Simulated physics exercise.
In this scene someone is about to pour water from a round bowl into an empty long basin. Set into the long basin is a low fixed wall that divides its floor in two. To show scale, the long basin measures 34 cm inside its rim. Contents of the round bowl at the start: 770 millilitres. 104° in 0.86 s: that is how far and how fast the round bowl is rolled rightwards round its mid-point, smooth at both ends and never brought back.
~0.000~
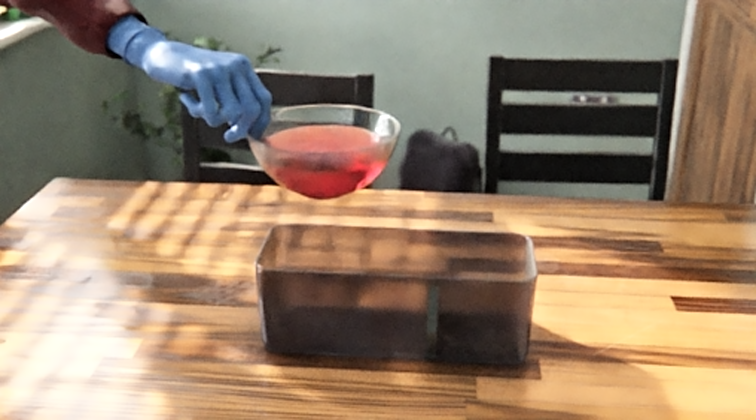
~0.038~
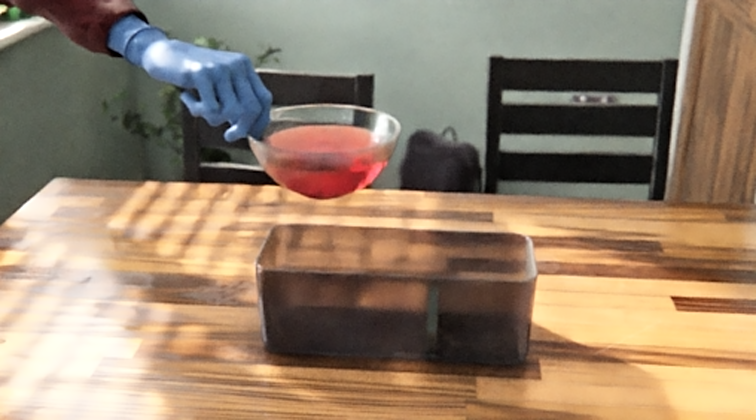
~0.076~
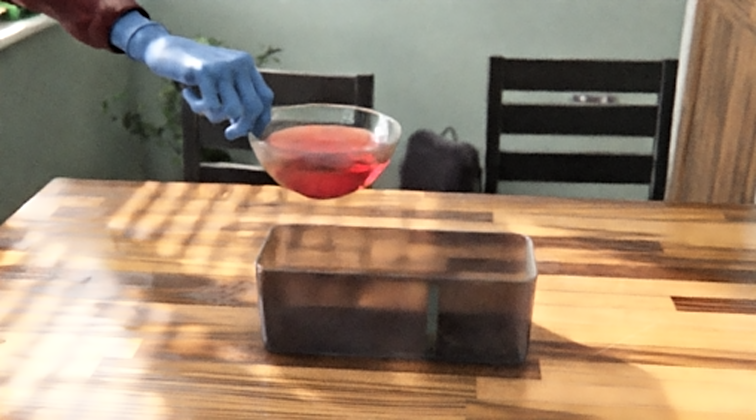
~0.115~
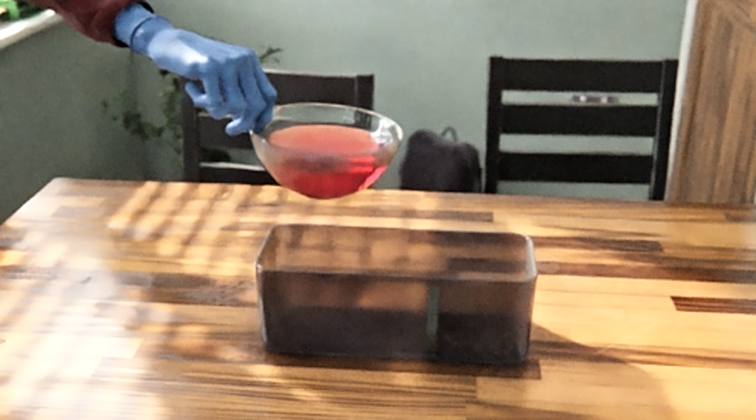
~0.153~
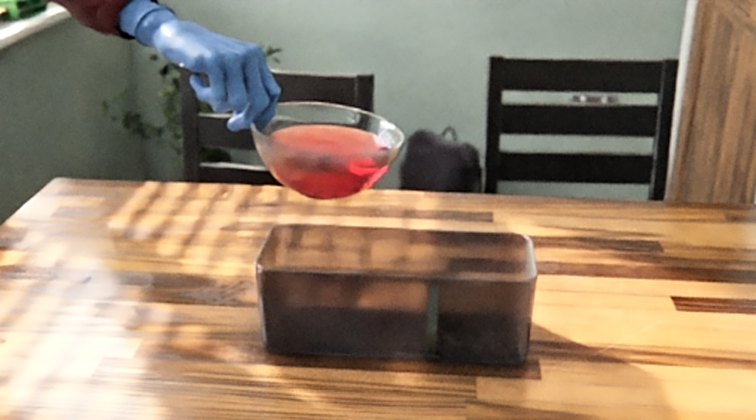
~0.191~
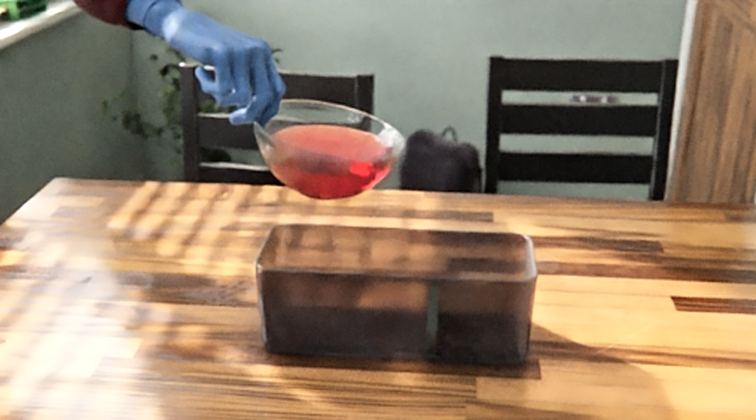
The footage shows a blue-gloved hand holding a clear round bowl of red liquid above a long basin on a sunlit wooden table, first keeping it nearly level, then gradually tilting it slightly rightwards.
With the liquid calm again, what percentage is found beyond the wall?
Beyond the wall there is roughly 39 percent.
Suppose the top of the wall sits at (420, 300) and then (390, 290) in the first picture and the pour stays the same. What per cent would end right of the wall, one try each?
One try each: Around 60 percent and then around 85 percent.
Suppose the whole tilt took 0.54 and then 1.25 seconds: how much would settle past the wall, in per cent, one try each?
Respectively 40 and 55 %.
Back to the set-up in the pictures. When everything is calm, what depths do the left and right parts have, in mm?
Once settled, the left stands around 16 mm and the right around 22 mm.
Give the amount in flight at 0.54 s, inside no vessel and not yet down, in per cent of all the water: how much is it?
Around 42 in a hundred.
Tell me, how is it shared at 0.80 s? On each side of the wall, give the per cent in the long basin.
About 48 left, about 44 right.
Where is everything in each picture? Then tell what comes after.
The first picture shows tilt 0°; pouring edge (399, 132); surface from (259, 142) to (392, 147); the long basin's rim runs from (264, 246) to (533, 258); the wall's top is at (433, 308).
The second picture shows tilt 1°; pouring edge (400, 132); surface from (259, 142) to (392, 147).
The third picture shows tilt 2°; pouring edge (400, 134); surface from (259, 141) to (392, 148).
The fourth picture shows tilt 5°; pouring edge (401, 137); surface from (260, 140) to (393, 150).
The fifth picture shows tilt 8°; pouring edge (403, 142); surface from (262, 139) to (394, 151).
The sixth picture shows tilt 12°; pouring edge (404, 148); surface from (265, 139) to (396, 152).
Then, 0.54 s in, the tilt is 73° and 36 per cent is still to pour, 3 is left of the wall and 19 right of it.
Then, 0.80 s in, the tilt is 103° and 0 per cent is still to pour, 48 is left of the wall and 44 right of it.
Then, 1.07 s in, the tilt is 104° and 0 per cent is still to pour, 53 is left of the wall and 42 right of it.
Then, 1.36 s in, the tilt is 104° and 0 per cent is still to pour, 56 is left of the wall and 39 right of it.
Finally, 56 per cent lies left of the wall, 39 right of it and 5 outside.
